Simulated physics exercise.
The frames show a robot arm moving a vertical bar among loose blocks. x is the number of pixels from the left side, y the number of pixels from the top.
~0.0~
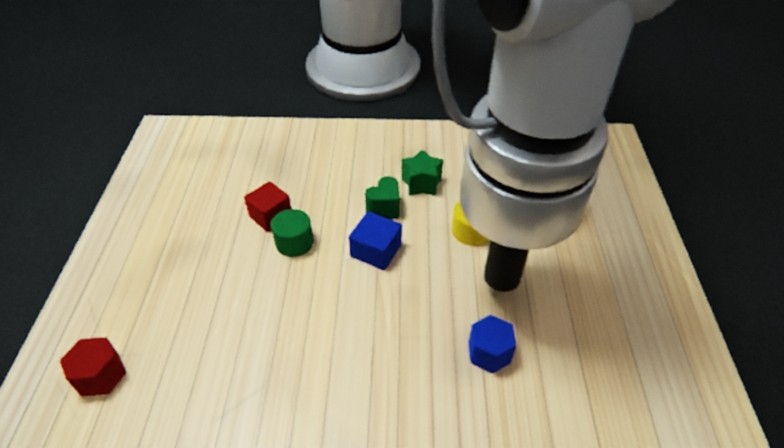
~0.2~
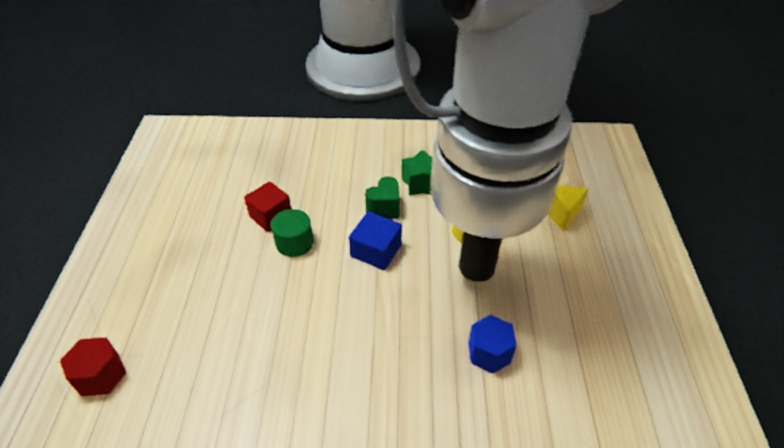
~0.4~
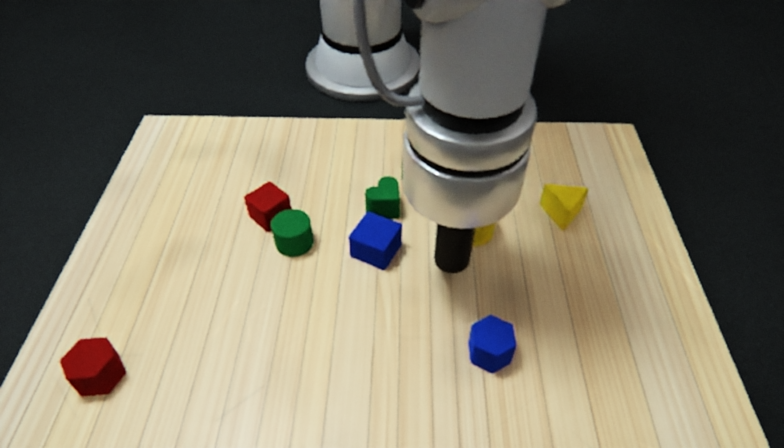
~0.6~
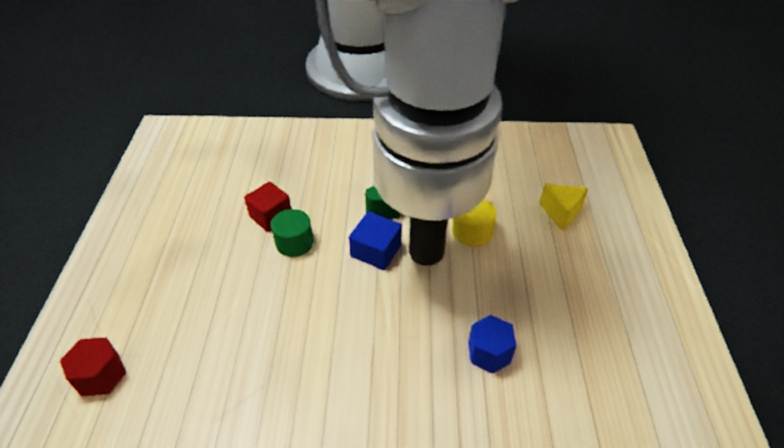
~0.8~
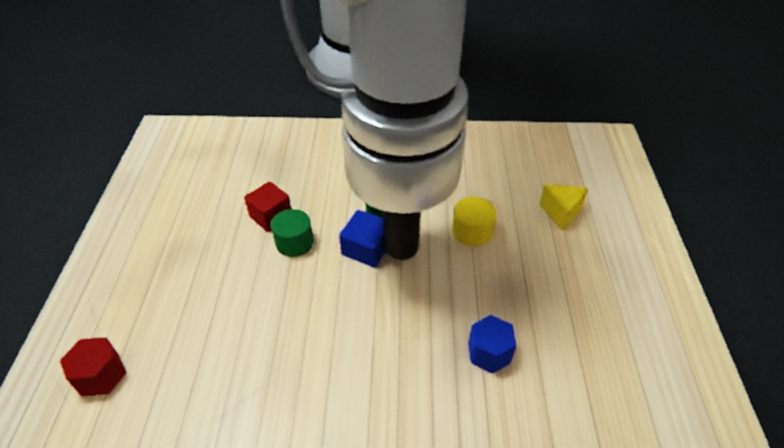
To begin with, a robot arm holds a dark vertical bar above the blue hexagonal block, to the right of scattered red, green, blue and yellow blocks on a wooden board. The arm moves steadily left, uncovering yellow blocks behind it, and then the bar nudges the blue four-sided block slightly left.
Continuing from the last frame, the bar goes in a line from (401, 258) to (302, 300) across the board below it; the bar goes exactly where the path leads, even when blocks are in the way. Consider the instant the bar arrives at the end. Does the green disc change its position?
It seems not.
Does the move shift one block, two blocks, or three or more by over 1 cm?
One gets moved.
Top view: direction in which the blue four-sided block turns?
It twists clockwise.
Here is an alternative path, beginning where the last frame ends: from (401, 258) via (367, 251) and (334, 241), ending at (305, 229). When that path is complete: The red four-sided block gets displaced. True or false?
Answer: True.
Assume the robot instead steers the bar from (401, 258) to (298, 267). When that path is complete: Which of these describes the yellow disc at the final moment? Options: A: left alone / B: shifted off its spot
Letter A.
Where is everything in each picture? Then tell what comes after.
The first picture shows lower end of the bar (502, 277), tops of blocks, green disc (290, 222), blue four-sided block (376, 230).
The second picture shows bar (477, 268), blocks as before.
The third picture shows bar (452, 259), blocks as before.
The fourth picture shows bar (427, 252), blocks as before.
The fifth picture shows bar (402, 246), green disc (290, 222), blue four-sided block (366, 228).
On the path given first. One third of the way, bar (369, 259); blue four-sided block (347, 227), turned 30° clockwise.
Two thirds of the way, bar (334, 274); blue four-sided block (345, 227), turned 35° clockwise.
At the end, bar (300, 289); green disc not moved; blue four-sided block (345, 227), turned 35° clockwise.
